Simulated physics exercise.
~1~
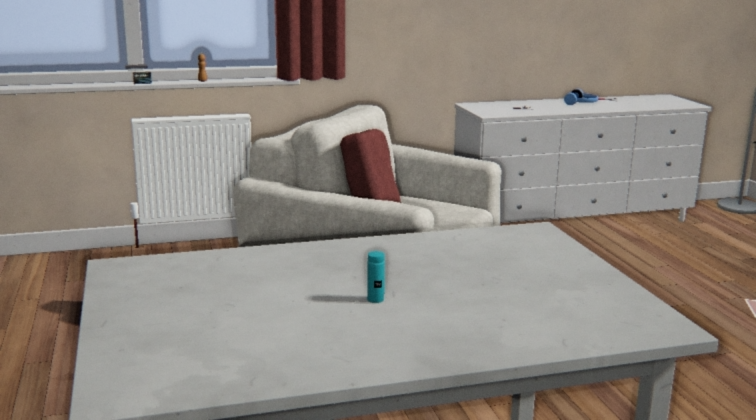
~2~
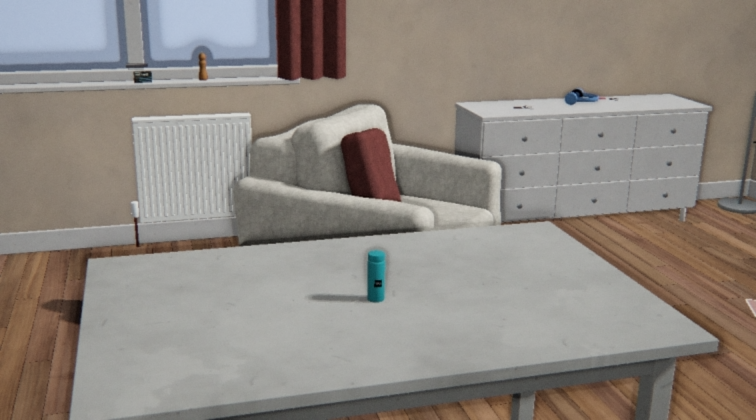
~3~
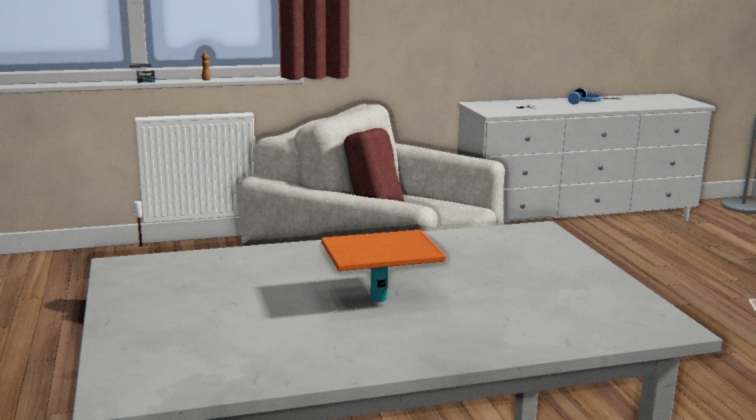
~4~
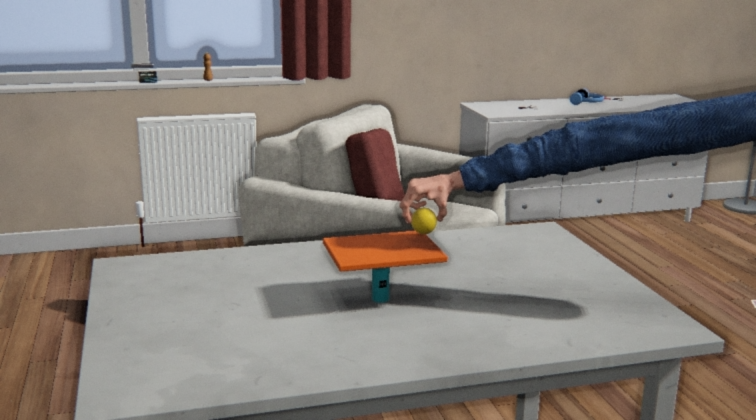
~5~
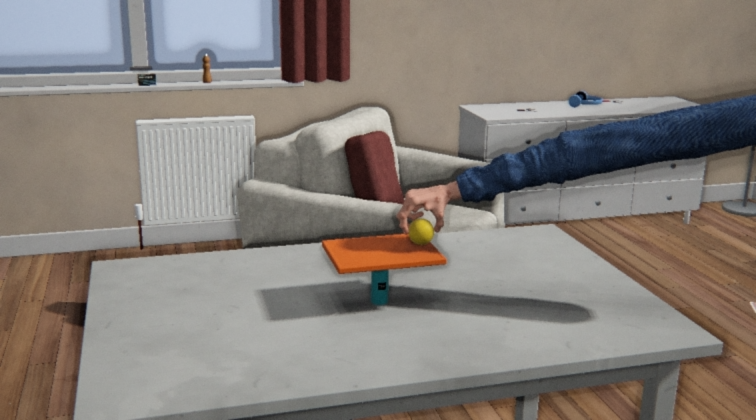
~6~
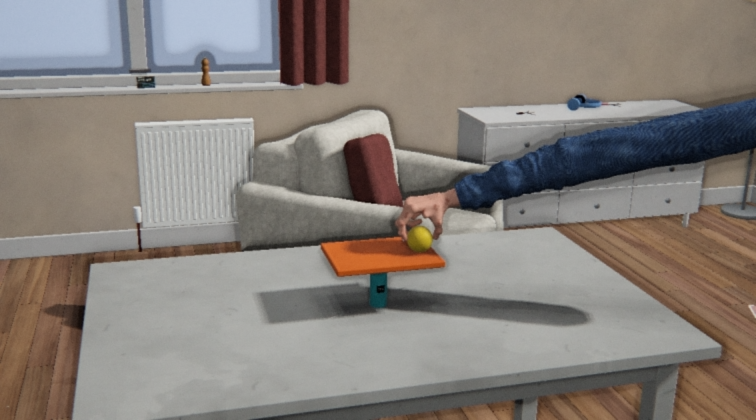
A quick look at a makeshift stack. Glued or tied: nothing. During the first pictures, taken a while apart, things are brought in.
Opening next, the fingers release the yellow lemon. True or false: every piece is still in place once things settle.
False.
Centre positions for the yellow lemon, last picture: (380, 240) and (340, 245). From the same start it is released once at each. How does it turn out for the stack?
First try: It stays up; second try: It loses its balance.
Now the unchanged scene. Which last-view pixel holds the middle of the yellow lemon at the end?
Roughly pixel (428, 291) in the last picture.
Then, 0.30 s later than the last frame, yellow lemon now fallen; orange lid tilted by 50°.
Then, 0.40 s later than the last frame, orange lid on its side.
Then, 0.70 s later than the last frame, yellow lemon resting near (430, 292).
Then, 0.90 s later than the last frame, orange lid now fallen.
When it is over, fallen, yellow lemon and orange lid; turquoise shaker as before. End places, in pixels of the last picture, yellow lemon near (428, 292). The stack comes apart.
